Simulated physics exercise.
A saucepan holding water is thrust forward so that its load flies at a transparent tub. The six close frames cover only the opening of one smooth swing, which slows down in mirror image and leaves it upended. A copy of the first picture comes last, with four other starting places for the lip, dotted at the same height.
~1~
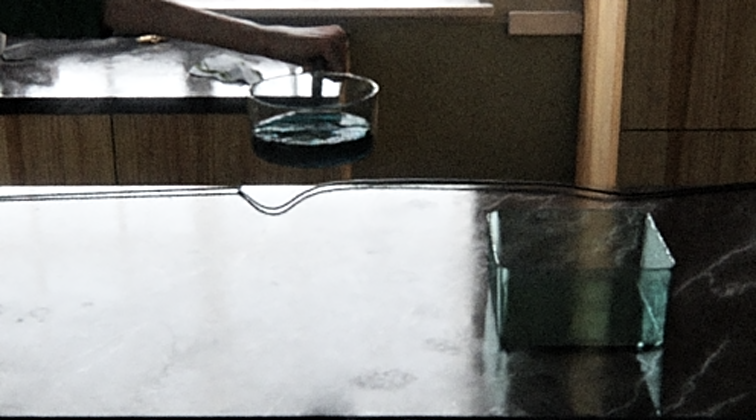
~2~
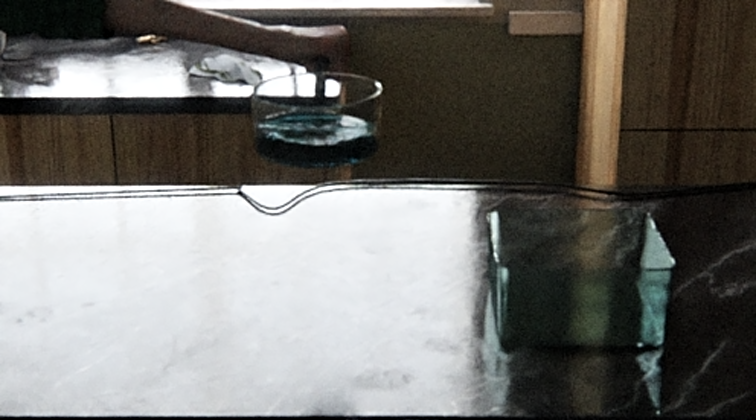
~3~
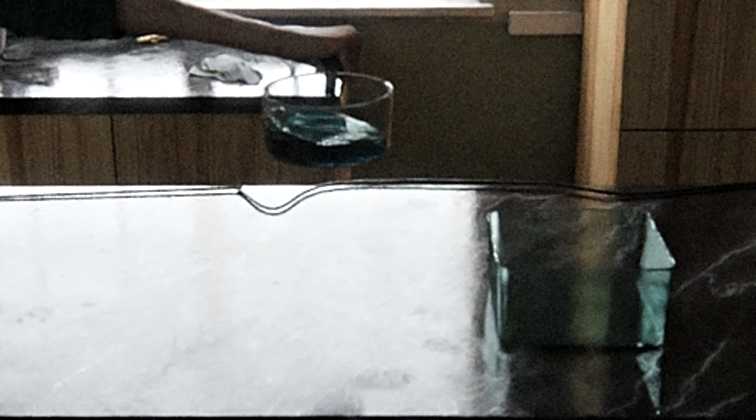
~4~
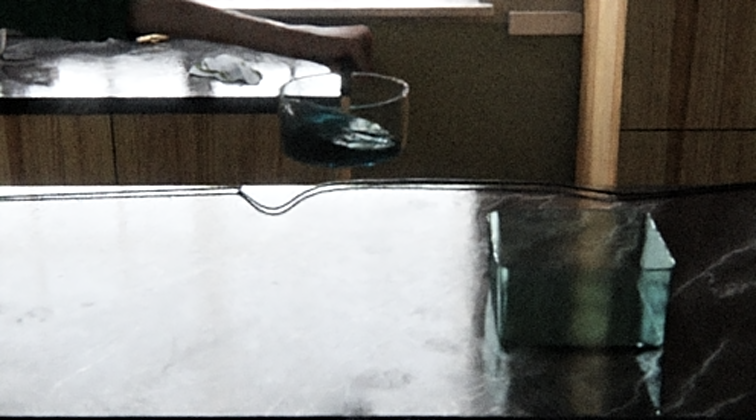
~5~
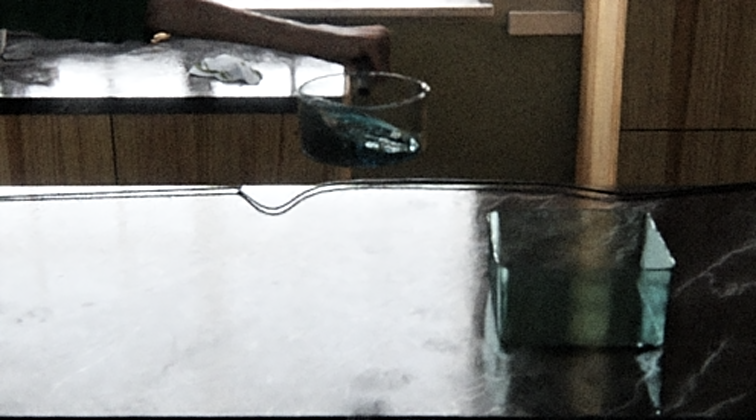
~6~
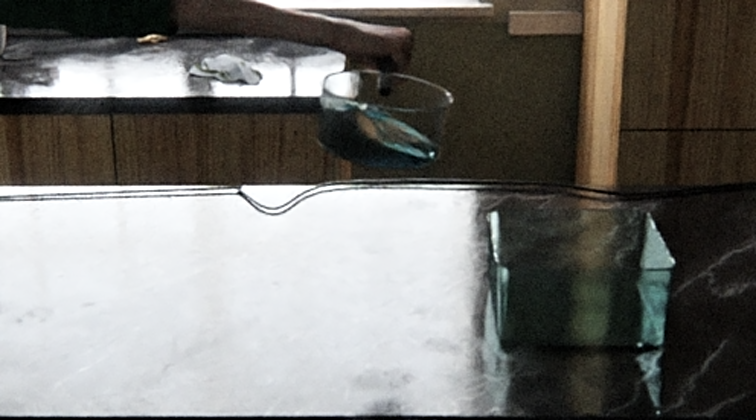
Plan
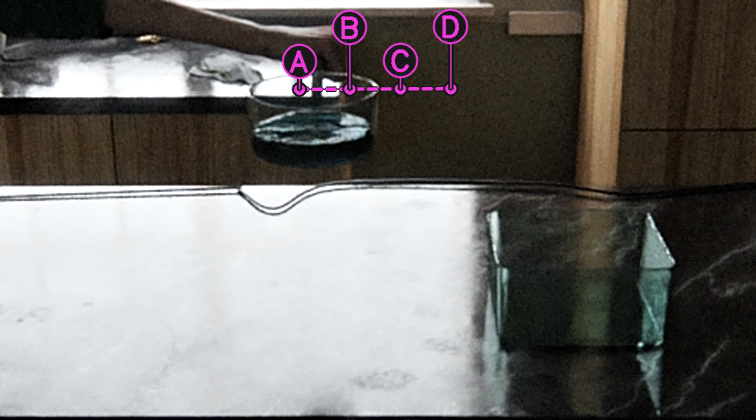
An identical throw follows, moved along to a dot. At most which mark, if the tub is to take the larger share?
It is B.
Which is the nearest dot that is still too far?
A it is.
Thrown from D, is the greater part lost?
No, not at all.
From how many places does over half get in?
Three.
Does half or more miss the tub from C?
No, not at all.
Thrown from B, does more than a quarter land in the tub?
Yes.
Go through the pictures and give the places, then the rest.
Upright, lip at (375, 89); tub from (497, 341) to (666, 341); nothing has left yet, in the first frame.
Upright, lip at (379, 89); nothing has left yet, in the second frame.
Upright, lip at (390, 88); nothing has left yet, in the third frame.
Upright, lip at (406, 88); nothing has left yet, in the fourth frame.
Upright, lip at (425, 89); nothing has left yet, in the fifth frame.
Tipped about 8°, lip at (449, 97); nothing has left yet, in the sixth frame.
In magenta, A at (299, 89); B at (349, 89); C at (400, 88); D at (450, 88).
With A, about 33 % lands in the tub, 63 % falls short and 4 % goes beside or beyond.
With B, about 63 % lands in the tub, 30 % falls short and 6 % goes beside or beyond.
With C, about 79 % lands in the tub, 12 % falls short and 9 % goes beside or beyond.
With D, about 65 % lands in the tub, 7 % falls short and 28 % goes beside or beyond.
